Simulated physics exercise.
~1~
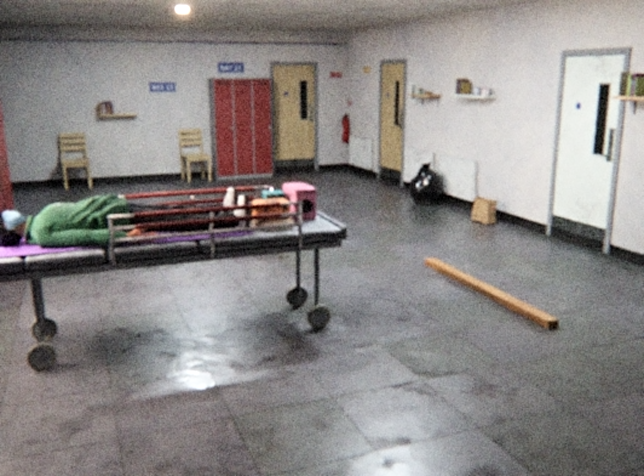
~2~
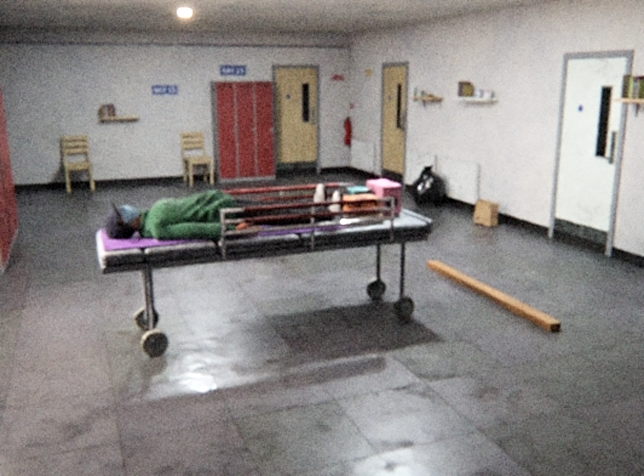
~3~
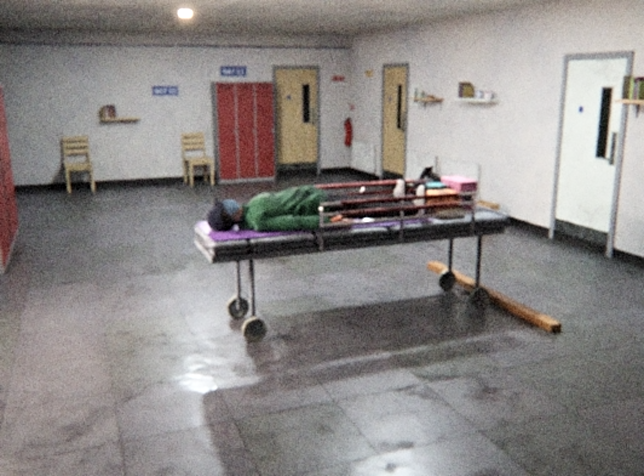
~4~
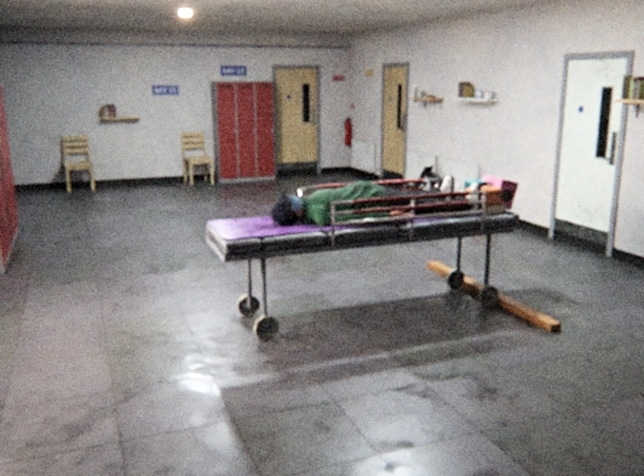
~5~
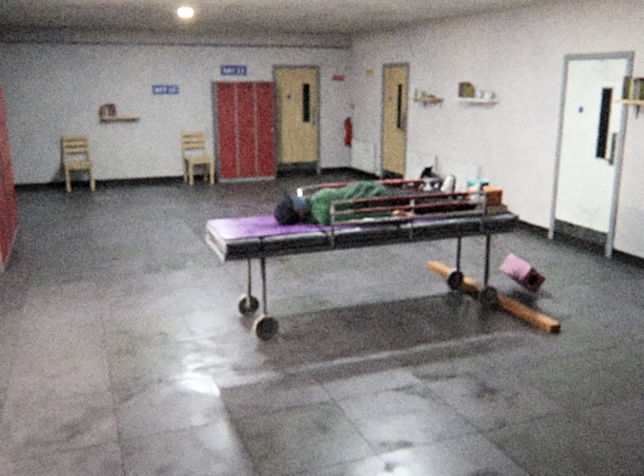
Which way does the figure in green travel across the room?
The figure in green travels to the right, lying on the rolling stretcher.
